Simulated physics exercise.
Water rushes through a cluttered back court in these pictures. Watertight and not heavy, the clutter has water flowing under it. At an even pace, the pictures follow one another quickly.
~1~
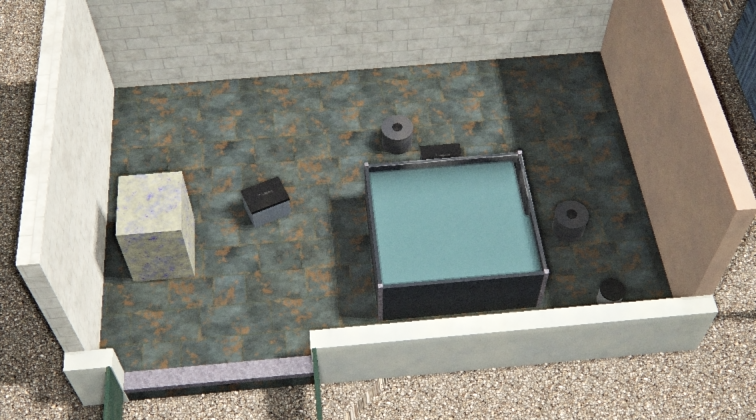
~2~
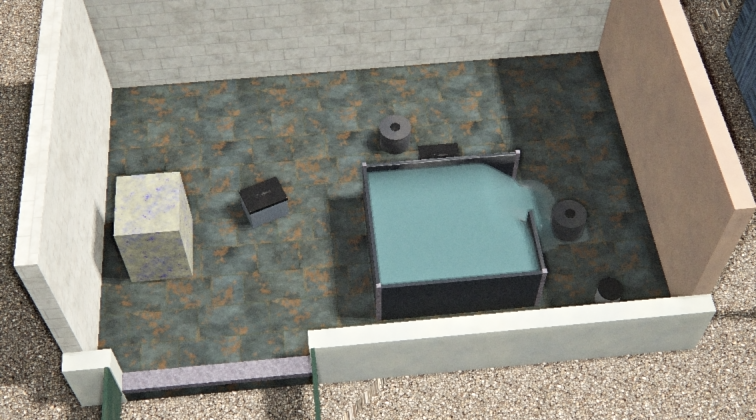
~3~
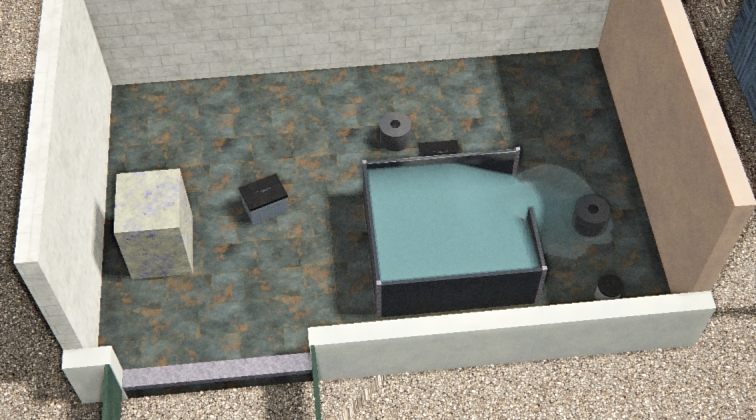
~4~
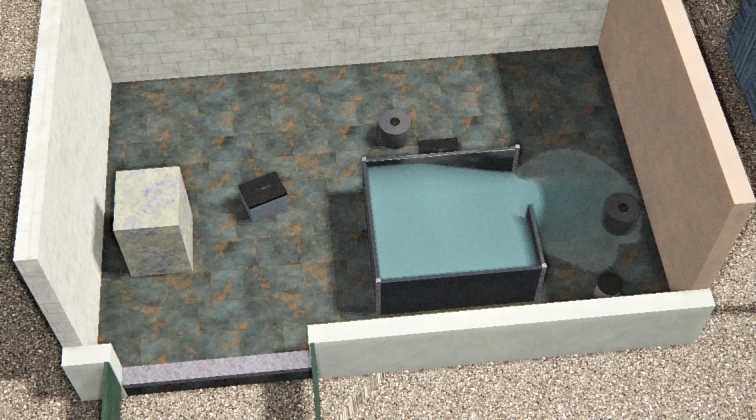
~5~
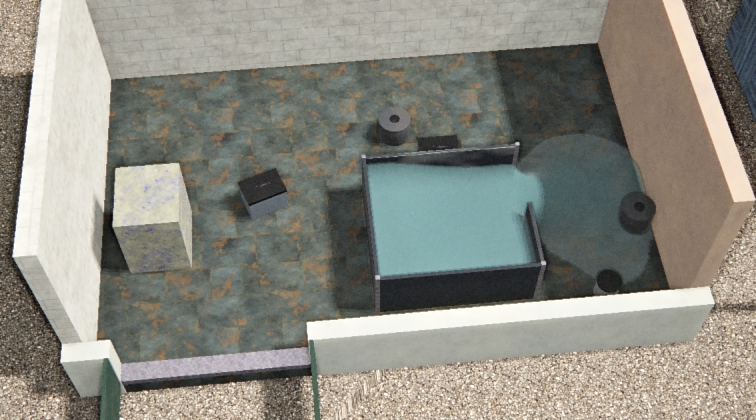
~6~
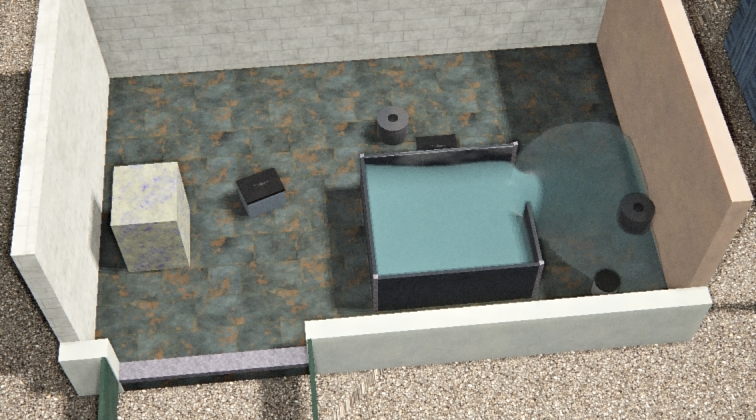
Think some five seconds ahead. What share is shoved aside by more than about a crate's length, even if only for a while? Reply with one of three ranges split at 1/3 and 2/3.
1/3 to 2/3.
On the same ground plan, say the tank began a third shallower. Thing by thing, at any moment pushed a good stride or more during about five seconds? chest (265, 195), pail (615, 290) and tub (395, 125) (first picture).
Result by item: Didn't cover it; covered it; didn't cover it.
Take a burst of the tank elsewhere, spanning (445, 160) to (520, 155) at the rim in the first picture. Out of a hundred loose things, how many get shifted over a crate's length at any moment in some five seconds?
I'd guess close to 60 percent.
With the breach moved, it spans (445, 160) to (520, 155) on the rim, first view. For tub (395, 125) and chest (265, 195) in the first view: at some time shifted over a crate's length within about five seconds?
Went the distance, then fell short.
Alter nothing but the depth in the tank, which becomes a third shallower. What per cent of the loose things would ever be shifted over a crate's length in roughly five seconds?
Something like 40 percent.
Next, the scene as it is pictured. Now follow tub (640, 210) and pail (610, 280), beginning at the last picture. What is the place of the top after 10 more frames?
The first top is close to (573, 271) and the second close to (546, 260).
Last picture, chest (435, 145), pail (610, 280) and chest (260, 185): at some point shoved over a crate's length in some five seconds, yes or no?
Sequence check gives below that mark, next past that mark, finally below that mark.
A moment on, 1 of 5 are well off their spots; 1 afloat.
Next, 2 of 5 are well off their spots; 1 afloat.
Later, 1 of 5 are well off their spots; 2 afloat.
In the end, 2 of 5 are well off their spots, and 3 have been at some point; 3 afloat.
